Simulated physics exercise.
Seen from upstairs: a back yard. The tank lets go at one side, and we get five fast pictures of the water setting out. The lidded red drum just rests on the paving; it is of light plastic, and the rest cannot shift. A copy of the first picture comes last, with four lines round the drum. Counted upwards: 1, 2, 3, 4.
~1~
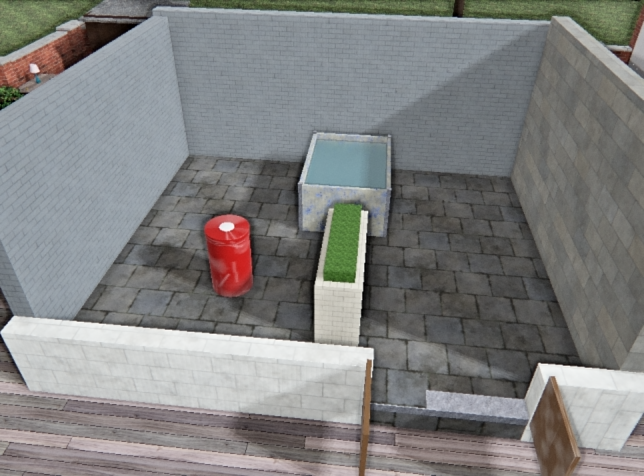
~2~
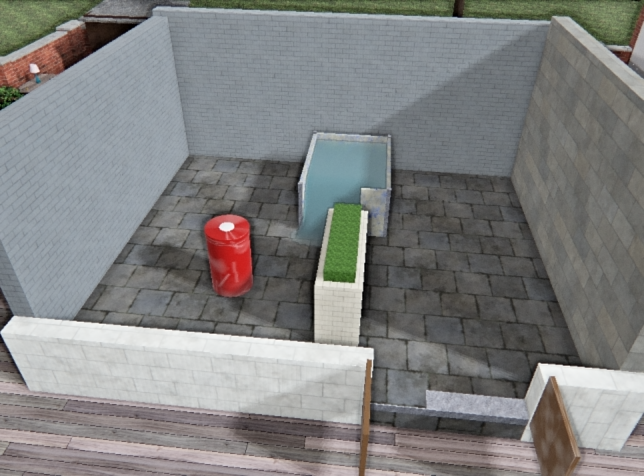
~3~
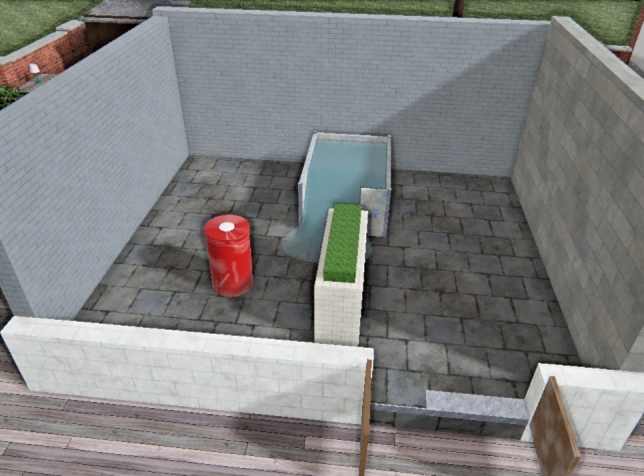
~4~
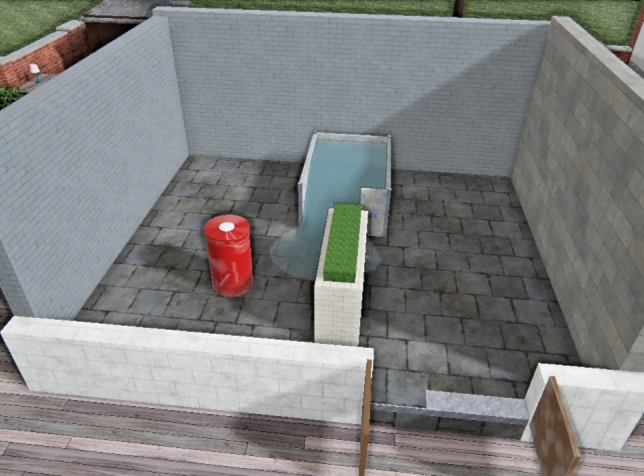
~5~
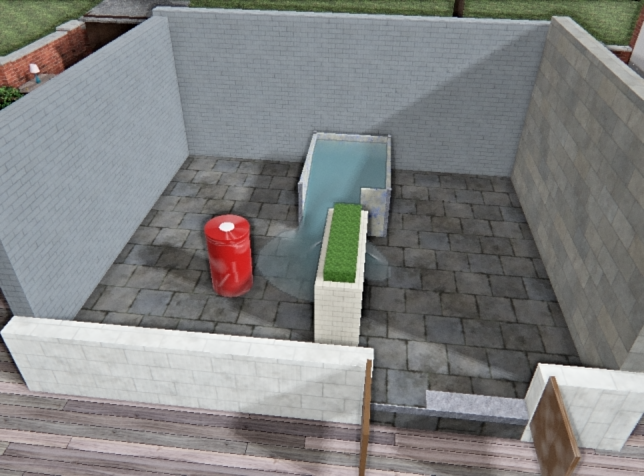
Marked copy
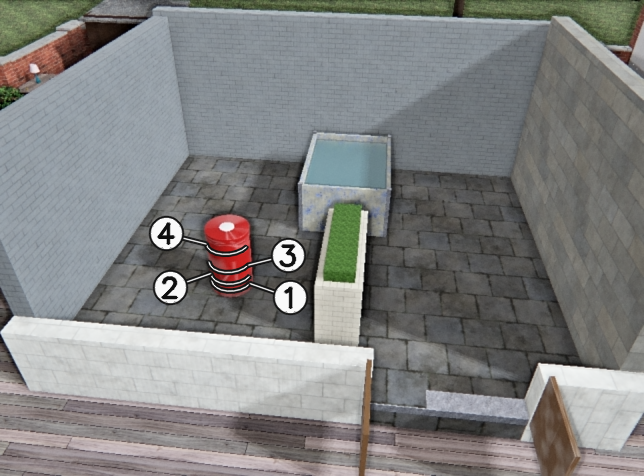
At first, a full tank of water stands against the back wall of a paved yard, behind a hedge-topped planter and a red drum. Then most of the tank's front side is gone, and water pours out onto the paving. A shallow puddle spreads around the planter while the drum stays still.
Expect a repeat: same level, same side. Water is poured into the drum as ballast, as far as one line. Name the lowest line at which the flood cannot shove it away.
The limit is 3.
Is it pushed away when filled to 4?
No, not at all.
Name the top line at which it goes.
That is line 2.
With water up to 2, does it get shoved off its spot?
Yes.
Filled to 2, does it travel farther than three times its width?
No, less.
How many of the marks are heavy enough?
Two of the four.
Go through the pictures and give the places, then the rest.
Lid of the red drum at (226, 227); tank full, its middle at (348, 164); open gate at (454, 359), in the first picture.
Water covers 1 % of the ground, mostly out of sight from here, in the second picture.
Water covers 3 % of the ground, mostly out of sight from here, in the third picture.
Water covers 5 % of the ground, mostly out of sight from here, in the fourth picture.
Lid of the red drum at (226, 227); water covers 6 % of the ground, mostly out of sight from here, in the fifth picture.
On the marked copy, 1 at (227, 291); 2 at (226, 284); 3 at (224, 272); 4 at (222, 254); from the bottom up 1, 2, 3, 4.
Choosing 1, it is pushed about 3 times its own width away.
Choosing 2, it is pushed about its own width away.
Choosing 3, it does not move.
Choosing 4, it does not move.
